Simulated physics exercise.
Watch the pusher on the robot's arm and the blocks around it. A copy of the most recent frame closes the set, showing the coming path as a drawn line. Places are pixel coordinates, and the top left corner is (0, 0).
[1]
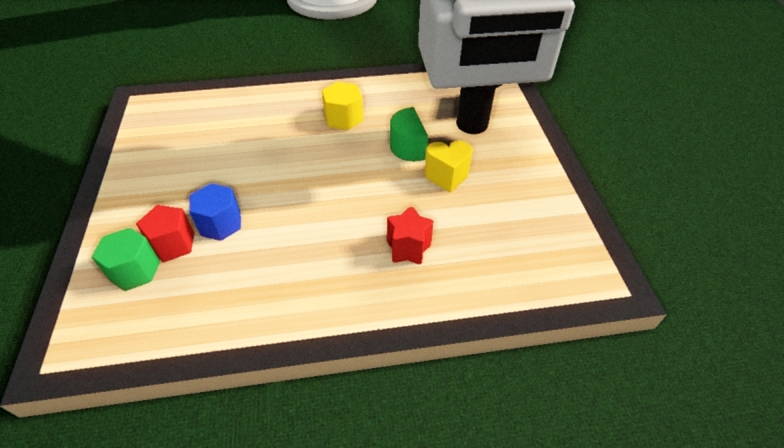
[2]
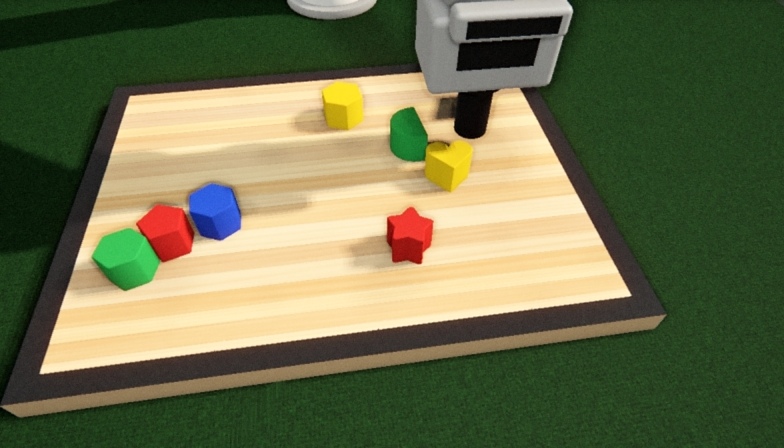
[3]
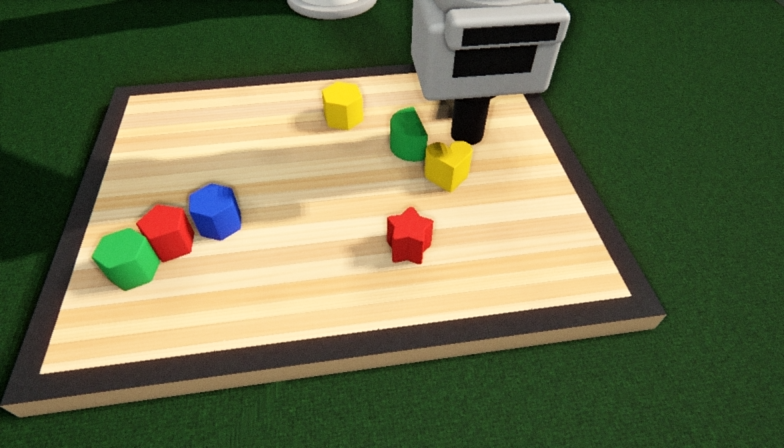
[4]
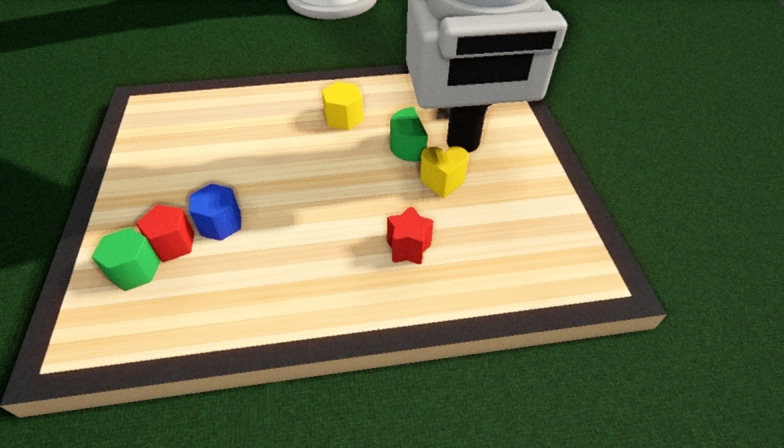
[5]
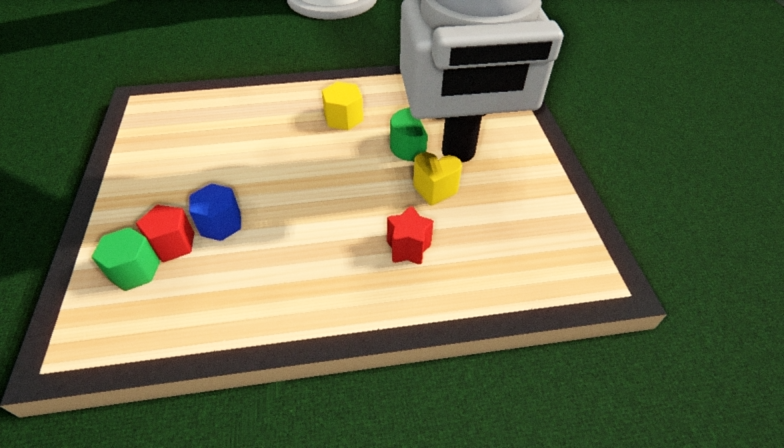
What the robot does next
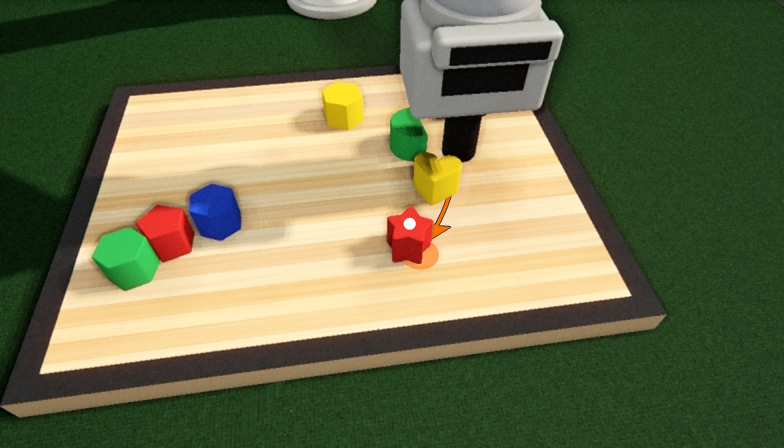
A grey robot arm with a black pusher reaches over the upper right of a dark-edged wooden board on a green surface, seen from above at an angle by a still camera. Green, red and blue blocks cluster at left, with a yellow block and green block toward the back, a yellow heart near the pusher and a red star below. The pusher slides slightly down and left, then nudges the heart a short way the same direction.
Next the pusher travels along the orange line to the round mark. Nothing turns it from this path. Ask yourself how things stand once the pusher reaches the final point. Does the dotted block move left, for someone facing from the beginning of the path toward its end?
Final answer: No.
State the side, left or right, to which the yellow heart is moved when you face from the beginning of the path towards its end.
Right-hand side.
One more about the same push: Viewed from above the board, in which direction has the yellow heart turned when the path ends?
Clockwise rotation.
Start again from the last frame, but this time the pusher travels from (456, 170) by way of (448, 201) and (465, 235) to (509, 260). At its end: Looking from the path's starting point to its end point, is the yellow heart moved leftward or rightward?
It gets pushed right.
The line goes from (456, 170) via (444, 210), ending at (420, 254); the dot is on the red star.
On the path given first. One third of the way, pusher at (451, 179); yellow heart at (421, 180), turned 60° clockwise.
Two thirds of the way, pusher at (439, 208); red star at (406, 227), turned 20° anticlockwise; yellow heart at (407, 190), turned 100° clockwise.
At the end, pusher at (421, 237); green half-round block unmoved; red star at (382, 243); yellow heart at (406, 192), turned 110° clockwise.
